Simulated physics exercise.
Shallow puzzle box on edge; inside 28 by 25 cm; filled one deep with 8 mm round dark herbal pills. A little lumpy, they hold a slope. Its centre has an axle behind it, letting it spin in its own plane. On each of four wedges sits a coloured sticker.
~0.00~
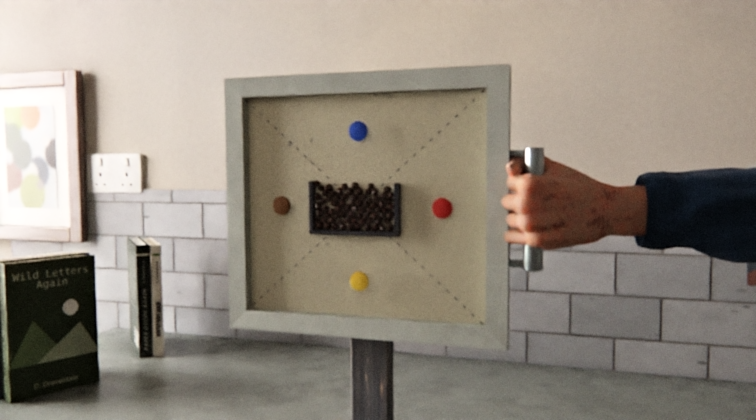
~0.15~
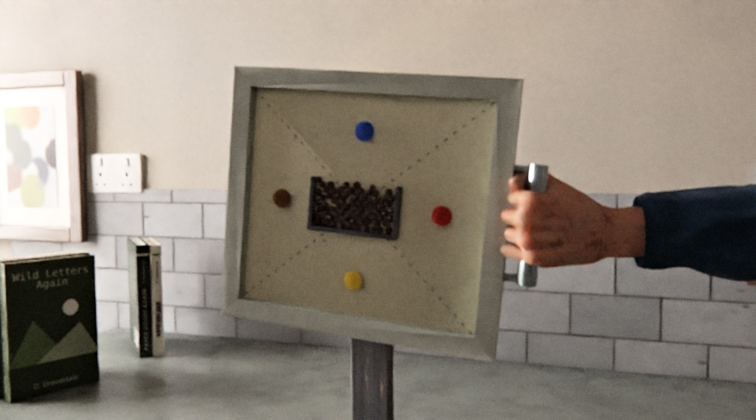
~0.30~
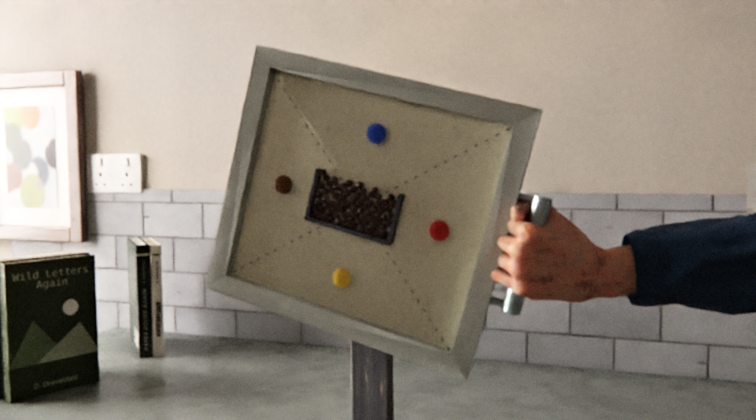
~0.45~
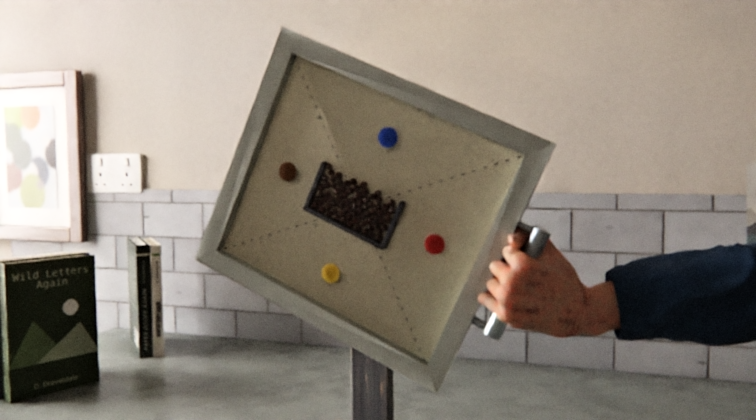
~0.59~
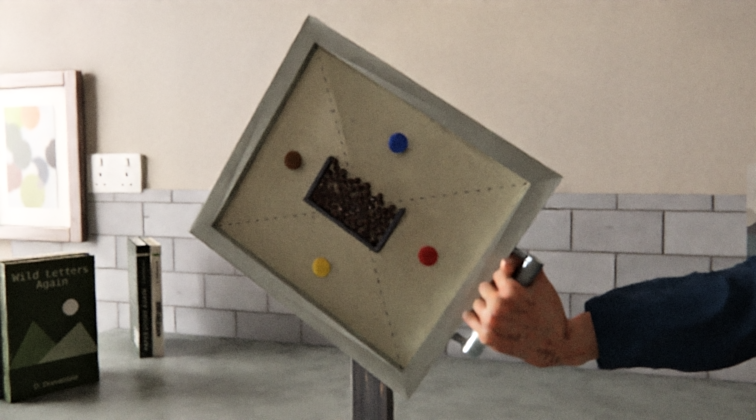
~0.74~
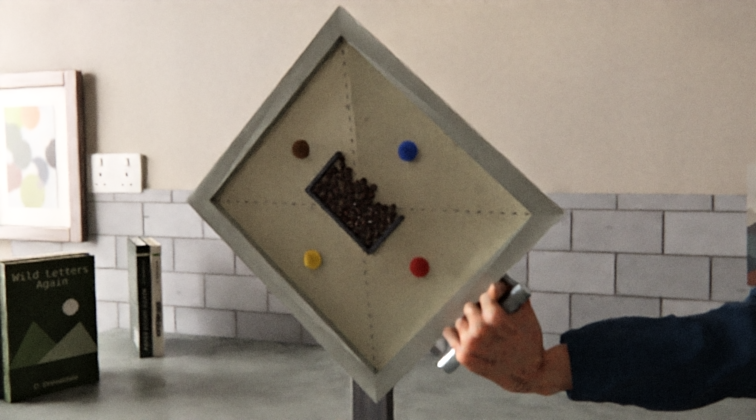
At first, a square box stands level on a post, an open-topped tray of small dark pieces at its centre among four coloured dots. A hand gripping the handle on the right pushes it downward, steadily turning the box clockwise until it sits cornerwise, the tray slanting down to the right.
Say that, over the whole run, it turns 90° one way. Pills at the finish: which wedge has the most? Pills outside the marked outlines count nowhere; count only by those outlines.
It is the wedge marked red.
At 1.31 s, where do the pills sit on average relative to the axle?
Offset approx. 1 cm right, 2 cm below.
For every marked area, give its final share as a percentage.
At the end the red wedge has 90 percent, the blue wedge 5 percent, the yellow wedge 10 percent and the brown wedge 0 percent.
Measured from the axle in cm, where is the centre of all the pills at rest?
It lies close to 3 centimetres right and 10 centimetres below.
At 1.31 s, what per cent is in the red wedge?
45 per cent.
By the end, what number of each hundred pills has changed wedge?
I'd guess roughly 70 percent, give or take.
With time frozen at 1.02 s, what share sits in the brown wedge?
Share: Some 35 per cent.
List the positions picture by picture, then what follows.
Level; about 70 pills; pills centred (354, 208); top one (317, 183); red (442, 208), blue (358, 131), yellow (359, 281), brown (282, 206), in the first frame.
Turned 5° clockwise; pills centred (354, 207); top one (319, 179), in the second frame.
Turned 15° clockwise; pills centred (354, 206); top one (323, 172); wall ends (319, 171) to (401, 196), in the third frame.
Turned 24° clockwise; pills centred (354, 205); top one (329, 166), in the fourth frame.
Turned 33° clockwise; pills centred (354, 204); top one (335, 162), in the fifth frame.
Turned 43° clockwise; pills centred (356, 203); top one (342, 159); red (419, 267), blue (408, 151), yellow (312, 259), brown (301, 149), in the sixth frame.
After 1.02 s, it stands 61° clockwise; the pills' middle is in line with and level with the centre; red 35 %, blue 15 %, yellow 20 %, brown 35 %.
After 1.31 s, it stands 79° clockwise; the pills' middle is 1 cm right of and 2 cm below the centre; red 45 %, blue 15 %, yellow 20 %, brown 20 %.
After 1.55 s, it stands 90° clockwise; the pills' middle is 1 cm right of and 6 cm below the centre; red 70 %, blue 10 %, yellow 15 %, brown 5 %.
All still by 2.7 s, it stands 90° clockwise; red 90 %, blue 5 %, yellow 10 %, brown 0 %.
